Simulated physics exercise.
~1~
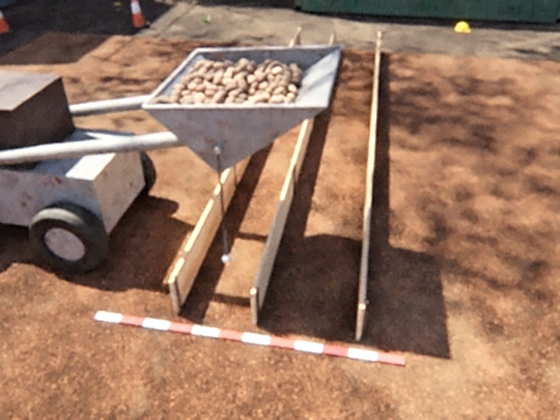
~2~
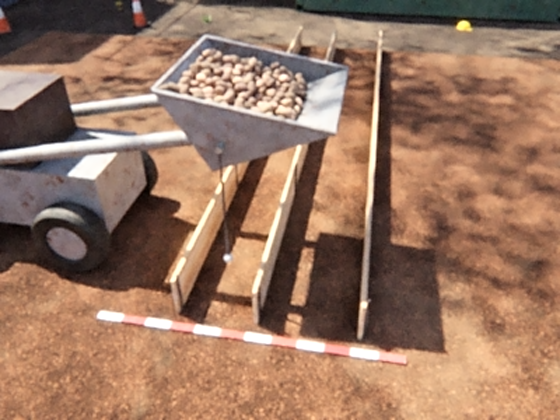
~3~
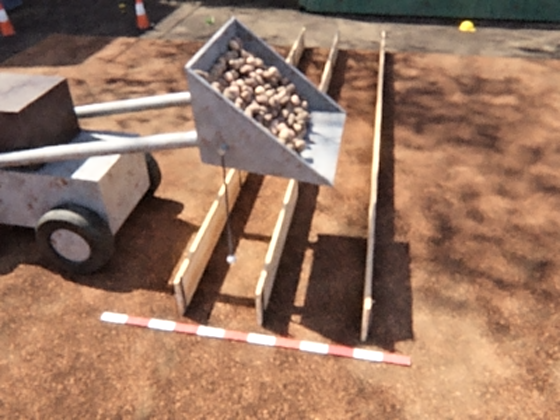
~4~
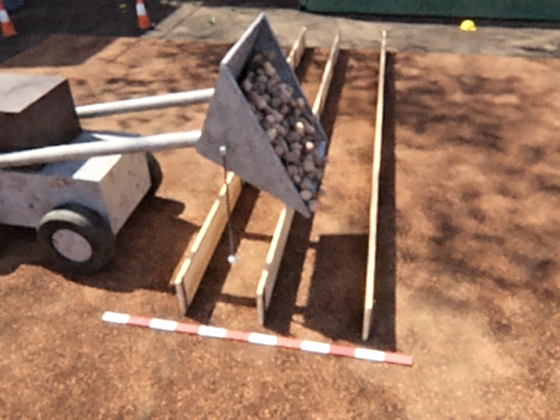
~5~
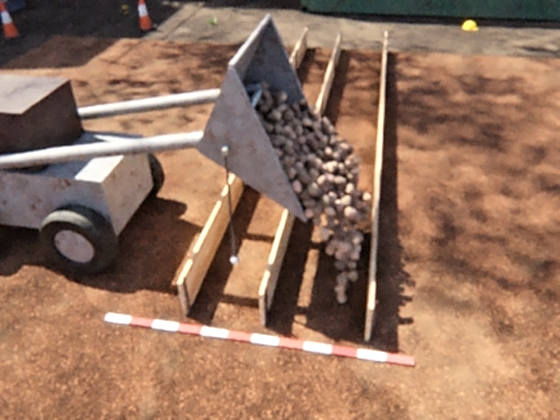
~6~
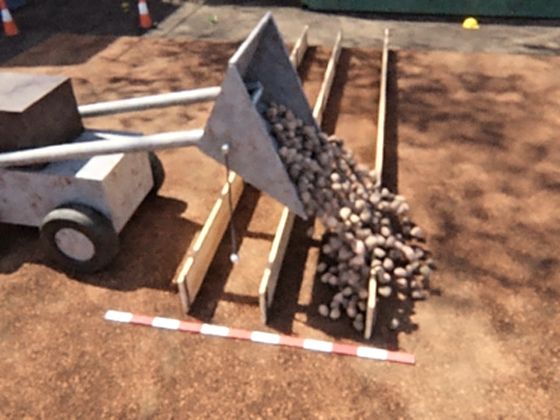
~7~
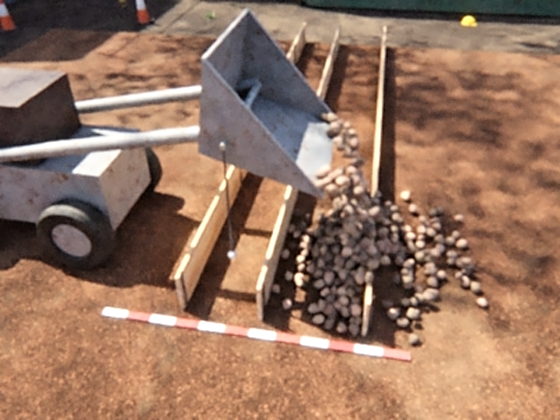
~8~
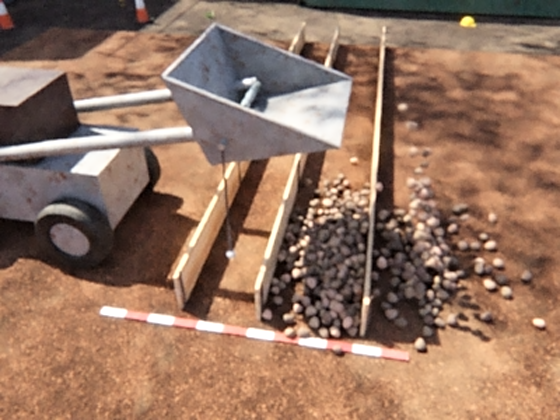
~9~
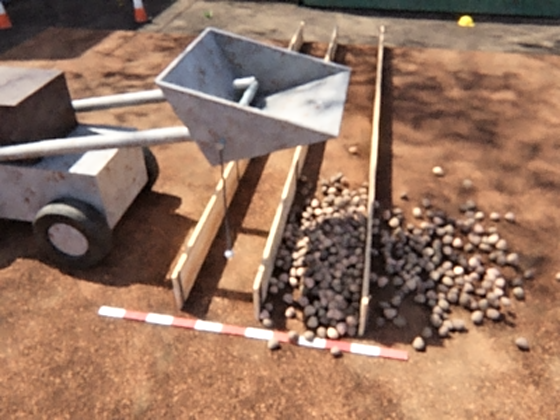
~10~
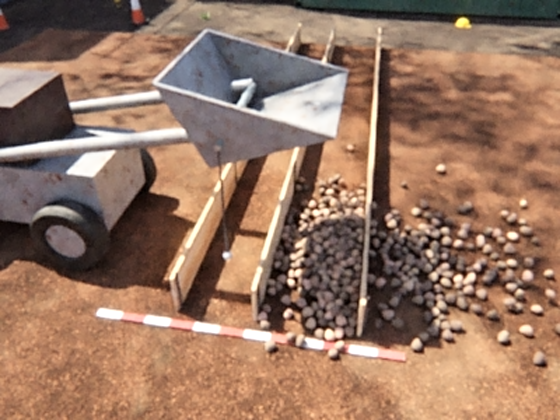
A metal bucket tips its stones around the right-hand board, then swings back empty and stops.
